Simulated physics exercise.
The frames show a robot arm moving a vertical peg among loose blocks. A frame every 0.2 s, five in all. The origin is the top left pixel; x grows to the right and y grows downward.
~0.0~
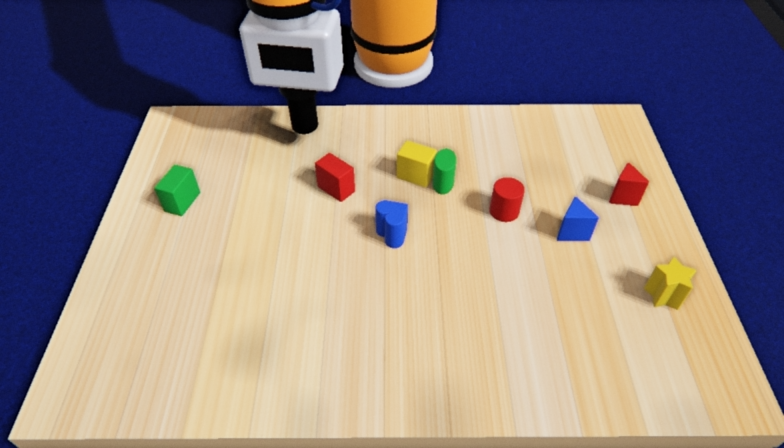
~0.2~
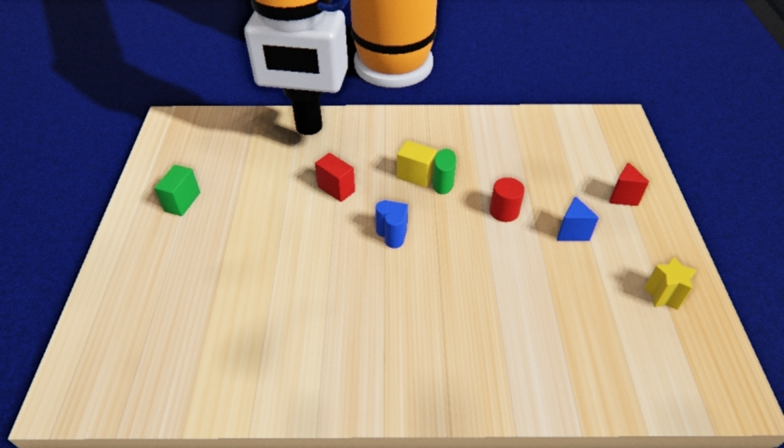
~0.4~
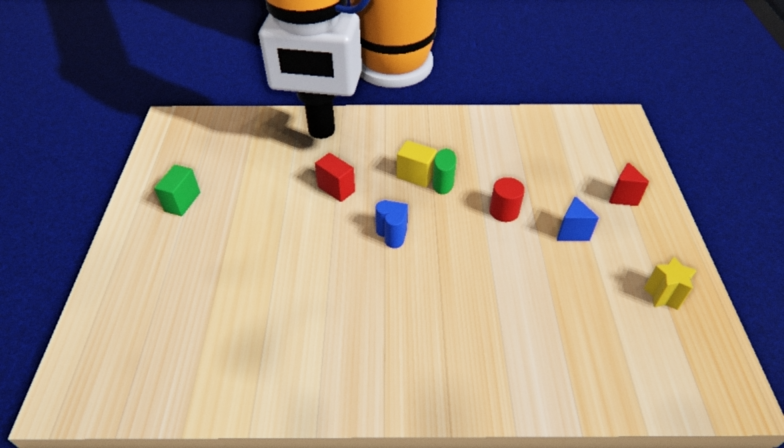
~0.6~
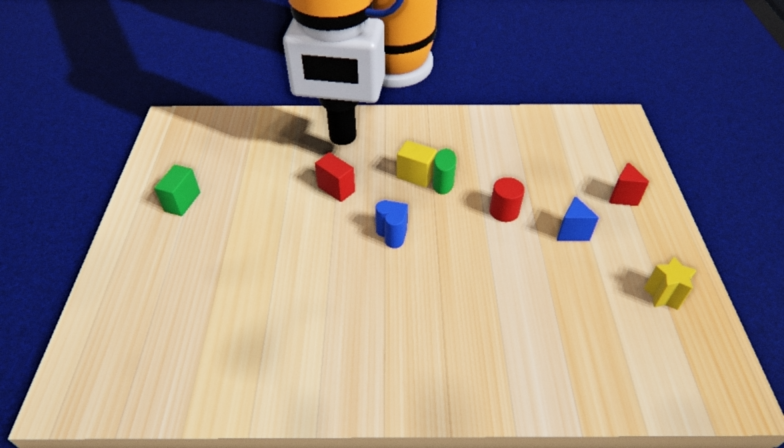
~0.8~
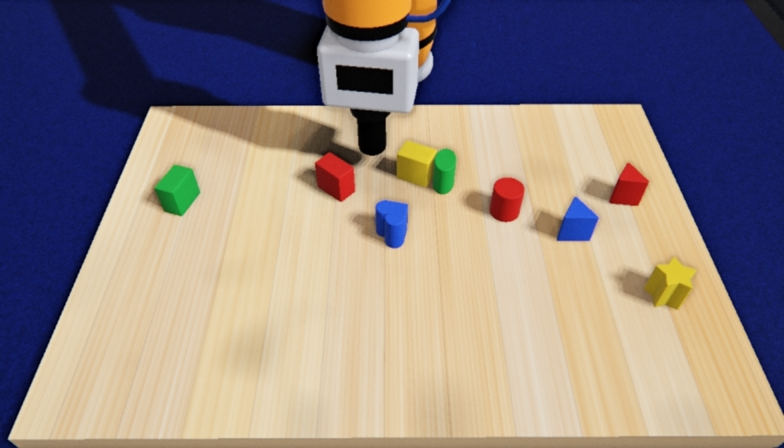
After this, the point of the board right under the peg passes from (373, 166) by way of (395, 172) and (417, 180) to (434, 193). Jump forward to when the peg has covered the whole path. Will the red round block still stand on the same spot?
The answer is yes.
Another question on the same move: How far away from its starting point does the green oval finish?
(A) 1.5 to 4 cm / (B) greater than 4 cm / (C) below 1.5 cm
Answer: B.
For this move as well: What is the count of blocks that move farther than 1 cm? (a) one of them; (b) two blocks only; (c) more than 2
Choice b: Two blocks only.
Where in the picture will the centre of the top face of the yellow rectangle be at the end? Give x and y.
The middle of its upper face should be somewhere near (468, 167).
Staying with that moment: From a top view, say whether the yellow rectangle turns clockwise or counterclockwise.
Spins counterclockwise.
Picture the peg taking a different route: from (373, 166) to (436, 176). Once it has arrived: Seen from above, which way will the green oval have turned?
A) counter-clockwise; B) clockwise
I choose B.
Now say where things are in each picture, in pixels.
The first frame shows peg's lower end at (305, 127); yellow rectangle at (417, 151); green oval at (446, 159); red round block at (509, 187).
The second frame shows peg at (309, 128); blocks still.
The third frame shows peg at (322, 132); blocks still.
The fourth frame shows peg at (343, 138); blocks still.
The fifth frame shows peg at (372, 148); yellow rectangle at (417, 151); green oval at (446, 159); red round block at (509, 187).
The first path, step by step. Halfway along, peg at (408, 158); yellow rectangle at (440, 155), turned 15° anticlockwise; green oval at (468, 162), turned 20° clockwise.
At the end, peg at (436, 175); yellow rectangle at (468, 167), turned 35° anticlockwise; green oval at (497, 165), turned 15° anticlockwise; red round block still.
